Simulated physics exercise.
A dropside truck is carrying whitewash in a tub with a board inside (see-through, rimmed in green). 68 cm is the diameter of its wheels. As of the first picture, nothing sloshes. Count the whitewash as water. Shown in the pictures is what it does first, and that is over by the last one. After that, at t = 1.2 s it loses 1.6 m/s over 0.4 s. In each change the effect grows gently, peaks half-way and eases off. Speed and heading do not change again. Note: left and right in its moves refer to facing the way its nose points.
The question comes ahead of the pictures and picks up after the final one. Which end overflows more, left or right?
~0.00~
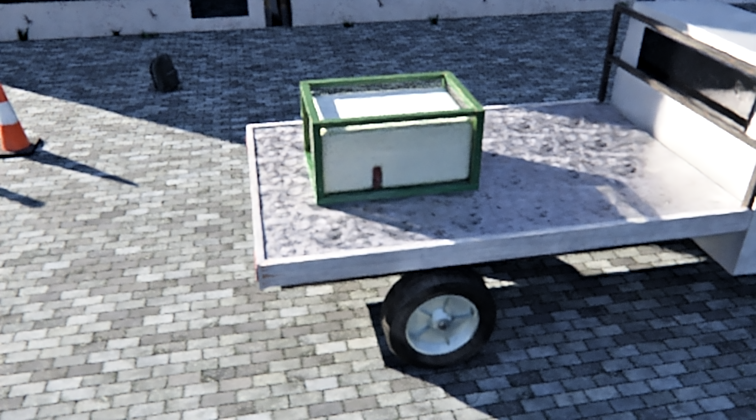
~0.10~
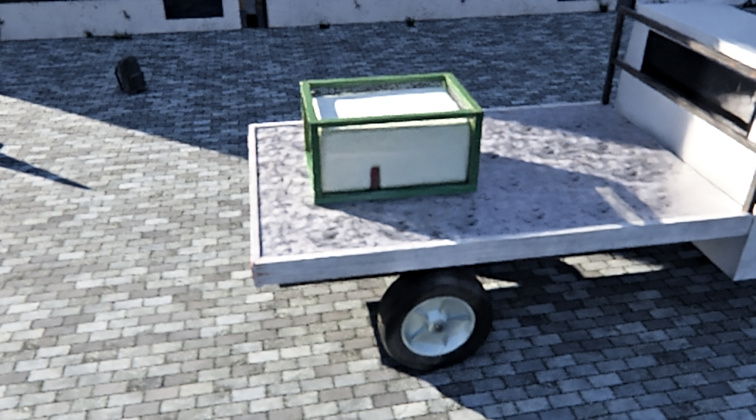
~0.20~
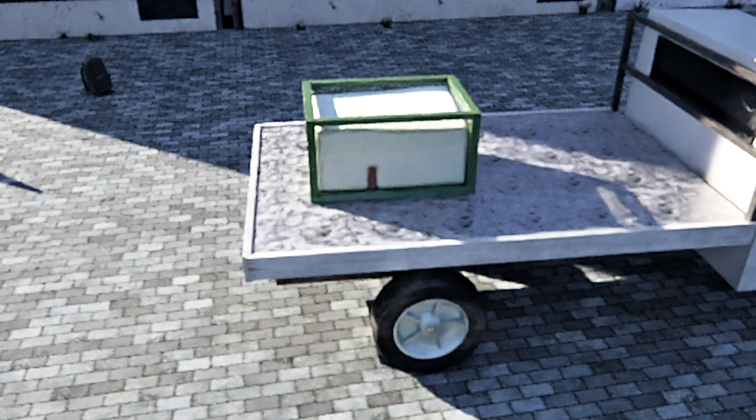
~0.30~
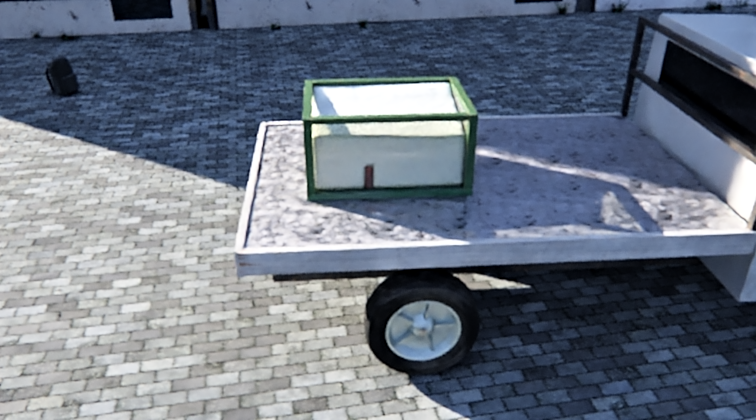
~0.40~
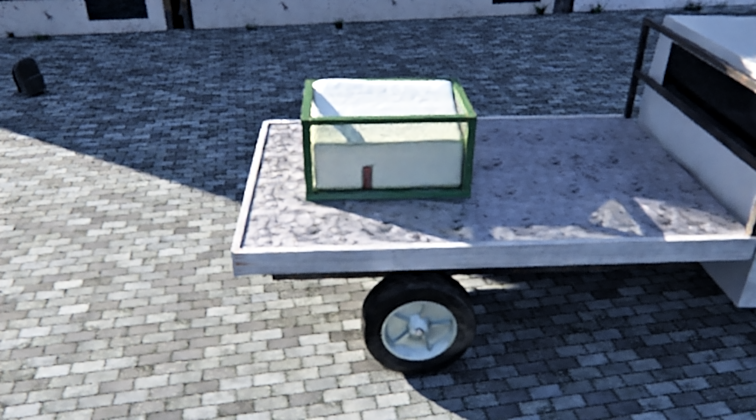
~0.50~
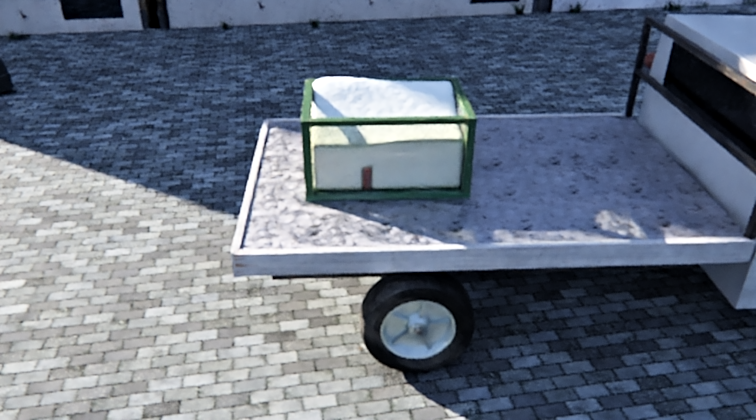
It slops out rightward more.
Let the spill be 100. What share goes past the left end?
About 10 per cent.
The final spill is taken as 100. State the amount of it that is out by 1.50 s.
By then it's around 0 per cent.
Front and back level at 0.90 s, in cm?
About 40 cm in front and 42 cm behind.
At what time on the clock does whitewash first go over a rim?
It happens at some 1.6 s.
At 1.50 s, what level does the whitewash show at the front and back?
Reading: About 56 cm in front, about 24 cm behind.
By 0.90 s the surface is 40 cm up at the front and 41 cm at the back; nothing has left.
By 1.50 s the surface is 57 cm up at the front and 24 cm at the back; nothing has left.
By 2.10 s the surface is 32 cm up at the front and 43 cm at the back; 12 per cent is out, over the right end, a little elsewhere.
By 4.59 s 14 per cent is out, over the right end, a little elsewhere; the right end has passed 10 per cent and the left end 1.
